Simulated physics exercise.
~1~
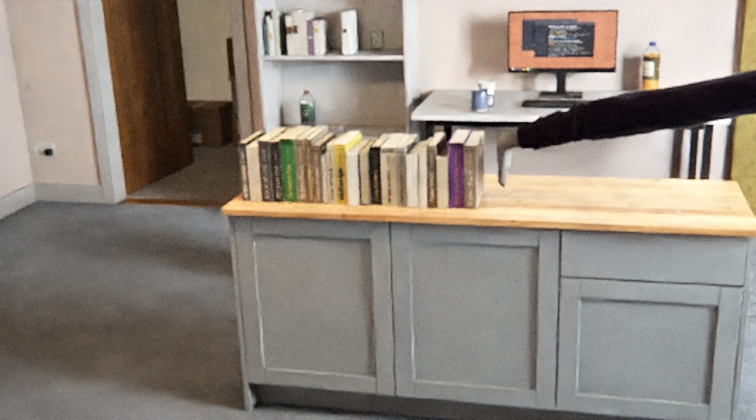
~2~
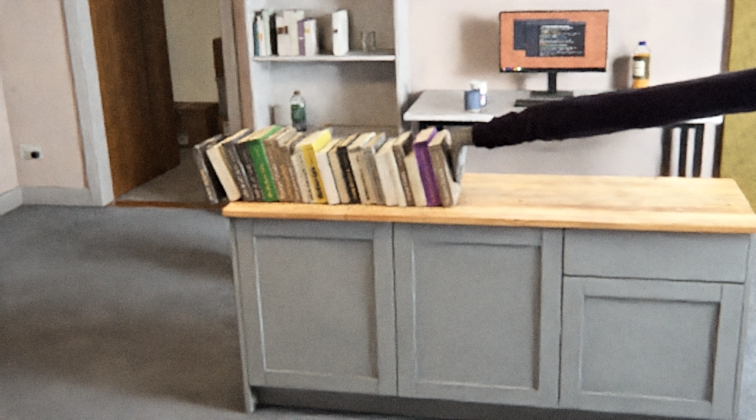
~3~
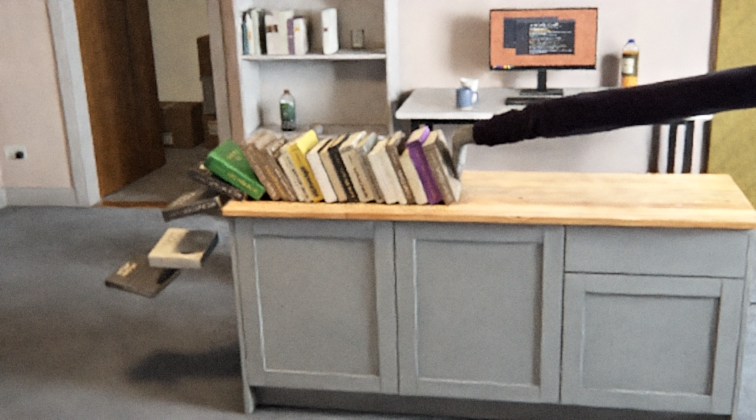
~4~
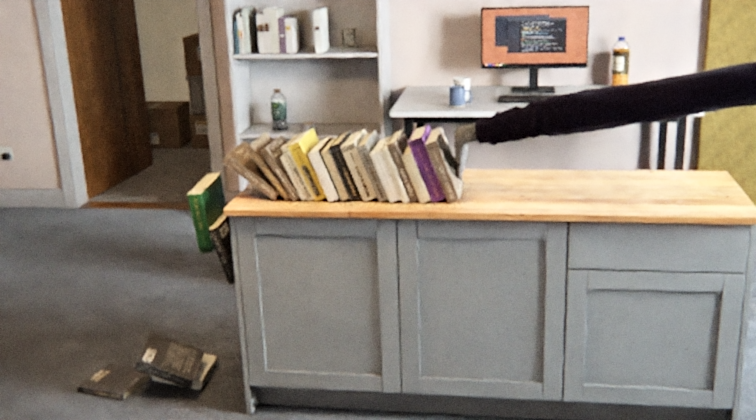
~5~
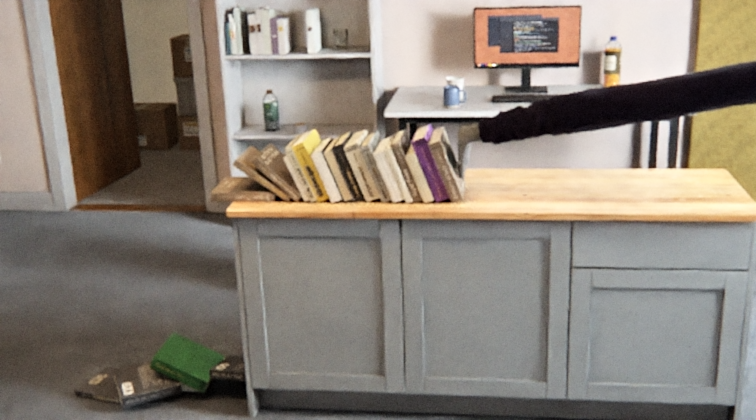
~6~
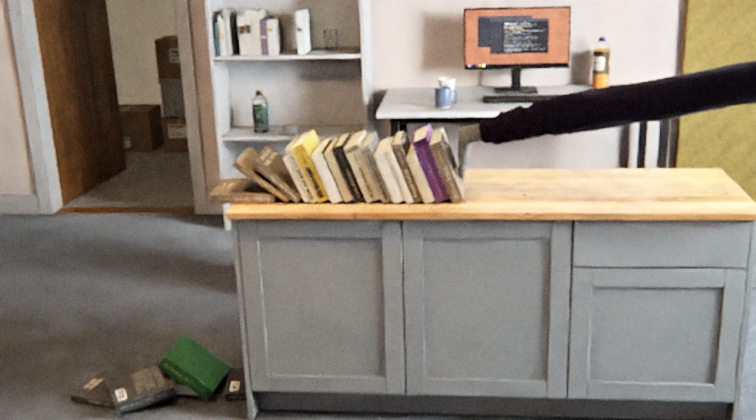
A dark-sleeved arm pushes a long row of upright books leftwards along a wooden worktop, and they lean over together. Several at the left end, including the green one, tumble off the edge to the floor, while the yellow and purple books stay on top, leaning.
